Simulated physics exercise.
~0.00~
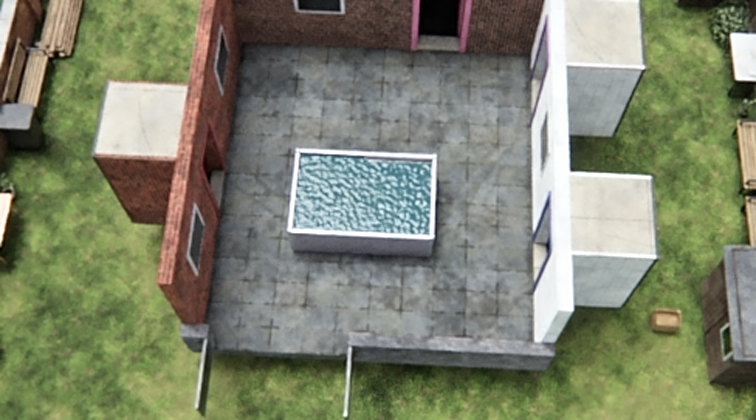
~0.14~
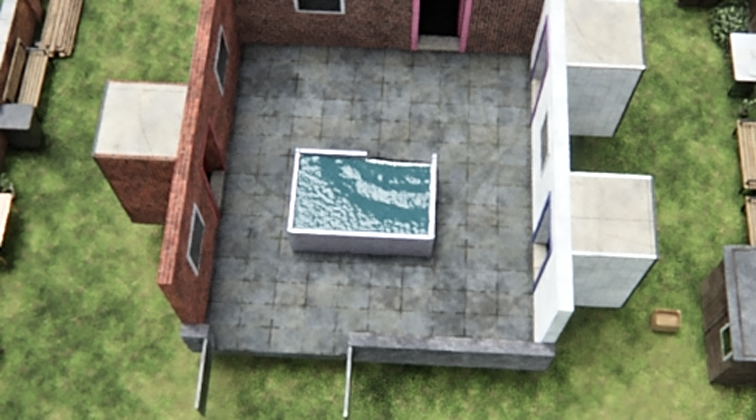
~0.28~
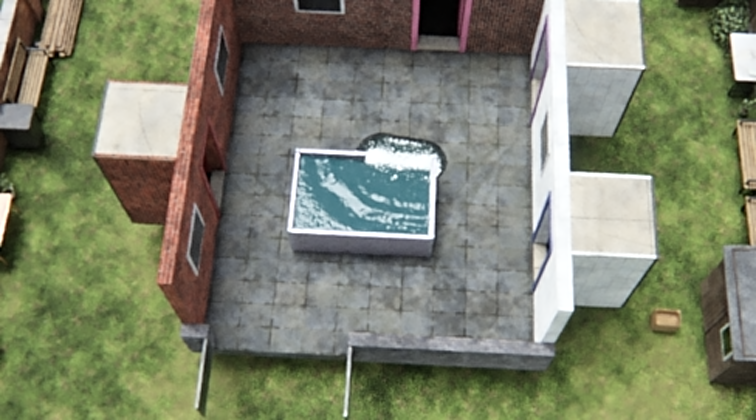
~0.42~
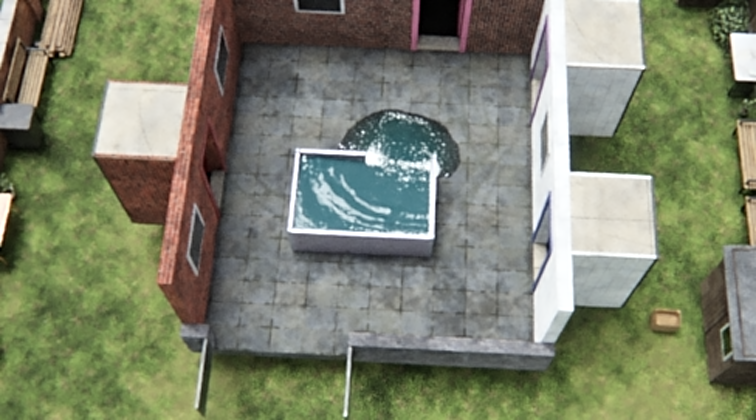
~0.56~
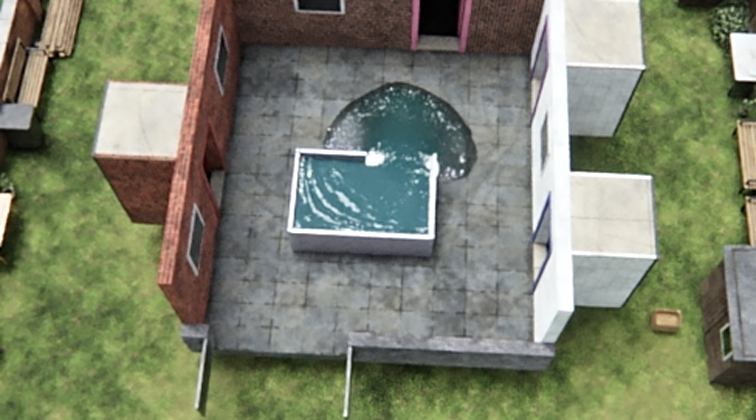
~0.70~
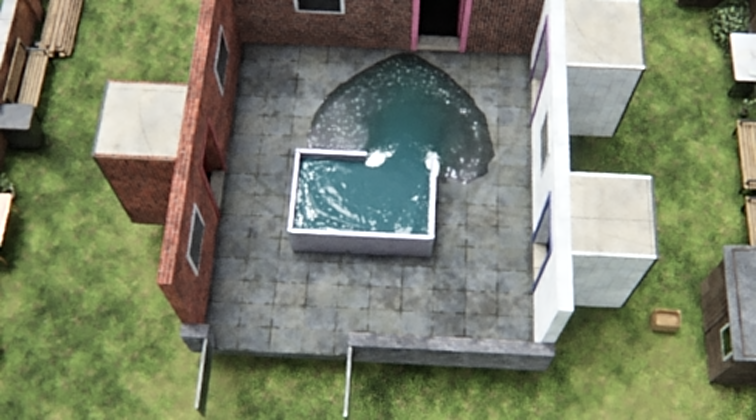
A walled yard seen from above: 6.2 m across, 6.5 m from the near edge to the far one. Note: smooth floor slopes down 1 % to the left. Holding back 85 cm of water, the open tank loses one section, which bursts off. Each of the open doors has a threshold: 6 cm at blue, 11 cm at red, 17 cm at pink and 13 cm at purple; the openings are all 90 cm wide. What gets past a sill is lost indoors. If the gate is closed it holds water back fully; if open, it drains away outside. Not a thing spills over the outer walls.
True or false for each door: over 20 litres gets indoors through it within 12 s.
Blue door - false, red door - false, pink door - true, purple door - true.
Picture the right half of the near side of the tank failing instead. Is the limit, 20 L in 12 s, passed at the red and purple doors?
For red, too little; for purple, too little.
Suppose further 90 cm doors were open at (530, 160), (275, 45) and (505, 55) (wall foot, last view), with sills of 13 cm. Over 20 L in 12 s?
Taking them in order, the first gets too little, the second enough and the third enough.
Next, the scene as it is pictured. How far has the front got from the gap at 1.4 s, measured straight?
3.8 m.
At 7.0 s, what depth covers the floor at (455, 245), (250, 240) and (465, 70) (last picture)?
Taking the spots in order: 5 cm, 6 cm, 13 cm.
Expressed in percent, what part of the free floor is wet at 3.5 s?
Some 50 per cent of the floor is wet.
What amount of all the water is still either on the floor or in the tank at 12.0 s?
I'd put it at some 72 percent still there.
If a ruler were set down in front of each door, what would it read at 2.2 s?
Readings (cm): Blue = 0; red = 0; pink = 34; purple = 22.
After 1.4 s water covers 35 % of the floor and is deepest (44 cm) near (405, 171); blue door not reached, red door not reached, pink door 23 cm at the sill, 55 L in, purple door 3 cm at the sill, 0 L in.
After 2.2 s water covers 35 % of the floor and is deepest (46 cm) near (505, 53); blue door not reached, red door not reached, pink door 34 cm at the sill, 154 L in, purple door 22 cm at the sill, 8 L in.
After 3.5 s water covers 50 % of the floor and is deepest (30 cm) near (251, 43); blue door not reached, red door 4 cm at the sill, 0 L in, pink door 27 cm at the sill, 238 L in, purple door 20 cm at the sill, 56 L in.
After 7.0 s water covers 90 % of the floor and is deepest (18 cm) near (251, 43); blue door 4 cm at the sill, 0 L in, red door 7 cm at the sill, 0 L in, pink door 13 cm at the sill, 263 L in, purple door 13 cm at the sill, 78 L in.
After 12.0 s water covers 100 % of the floor and is deepest (16 cm) near (213, 263); blue door 6 cm at the sill, 2 L in, red door 6 cm at the sill, 0 L in, pink door 7 cm at the sill, 263 L in, purple door 4 cm at the sill, 79 L in.
